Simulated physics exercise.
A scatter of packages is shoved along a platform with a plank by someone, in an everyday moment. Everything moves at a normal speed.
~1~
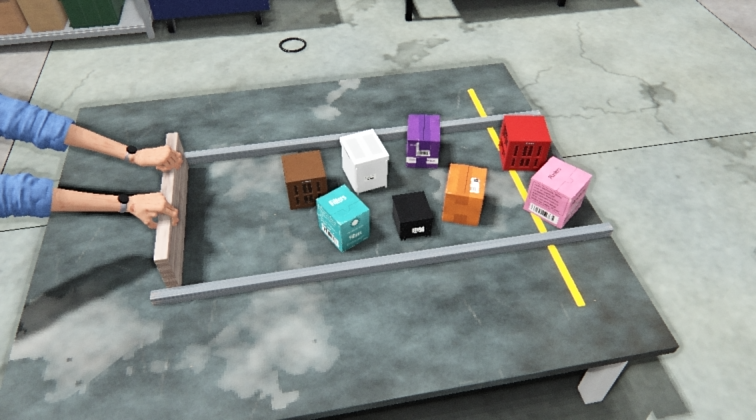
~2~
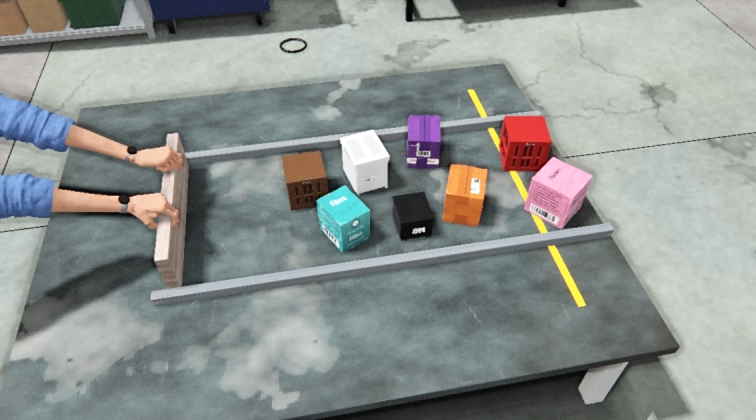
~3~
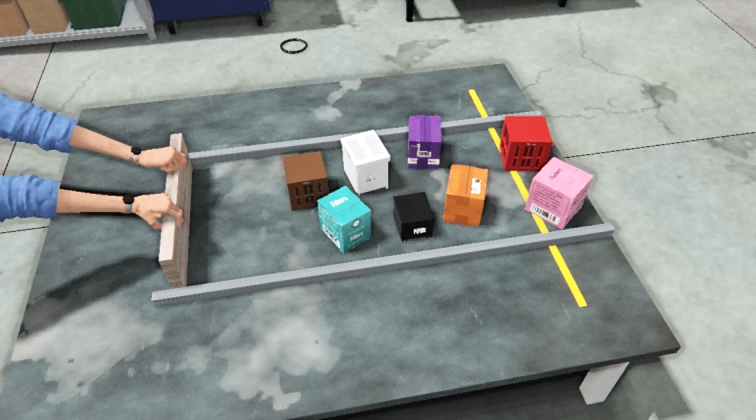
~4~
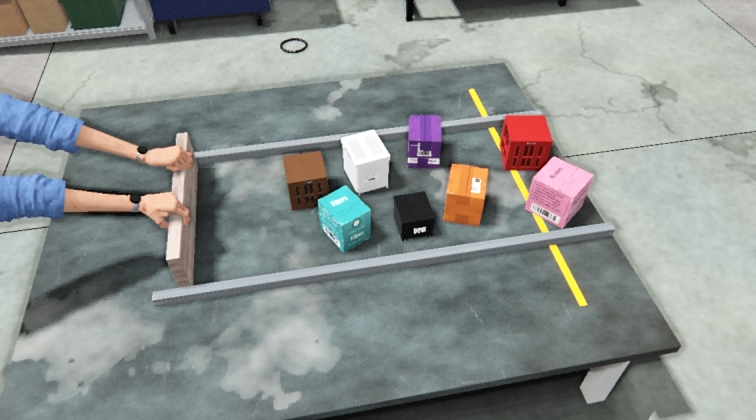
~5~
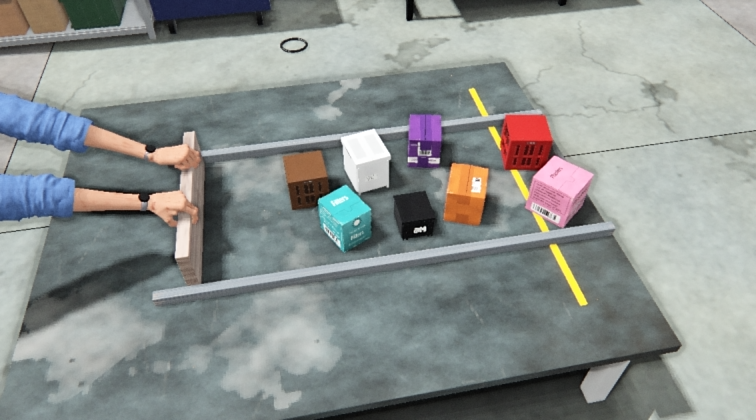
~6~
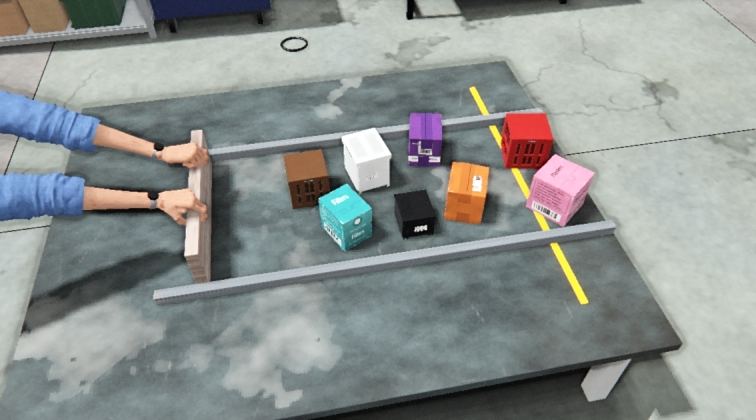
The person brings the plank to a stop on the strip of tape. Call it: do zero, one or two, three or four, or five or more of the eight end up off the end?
Three or four end up off it.
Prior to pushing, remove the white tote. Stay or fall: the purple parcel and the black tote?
The purple parcel does not fall, the black tote stays on.
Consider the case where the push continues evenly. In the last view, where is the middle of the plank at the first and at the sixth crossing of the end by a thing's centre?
At (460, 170) for the first, at (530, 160) for the sixth.
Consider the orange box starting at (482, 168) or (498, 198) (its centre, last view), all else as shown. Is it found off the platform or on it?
Place by place, it slips off; slips off.
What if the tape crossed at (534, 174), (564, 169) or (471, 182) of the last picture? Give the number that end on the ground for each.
Respectively, 6, 8 and 1.
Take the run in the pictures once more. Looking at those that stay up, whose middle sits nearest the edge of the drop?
That's the white tote.
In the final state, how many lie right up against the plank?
The count in contact is 2.
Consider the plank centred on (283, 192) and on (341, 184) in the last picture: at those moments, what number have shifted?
Up to then 0, and up to the other point 3.
Early on, none off yet; pink box at rest near (559, 190); red crate at rest near (526, 141); orange box at rest near (467, 193).
A while later, none off yet; pink box at rest near (559, 190); red crate at rest near (526, 141); orange box travelled a little near (476, 191).
Further along, none off yet; pink box travelled about its own width near (602, 187); red crate travelled about its own width near (560, 144); orange box travelled well along near (550, 178).
Finally, the number that fall off is three or four; lost, purple parcel, orange box, red crate and pink box.
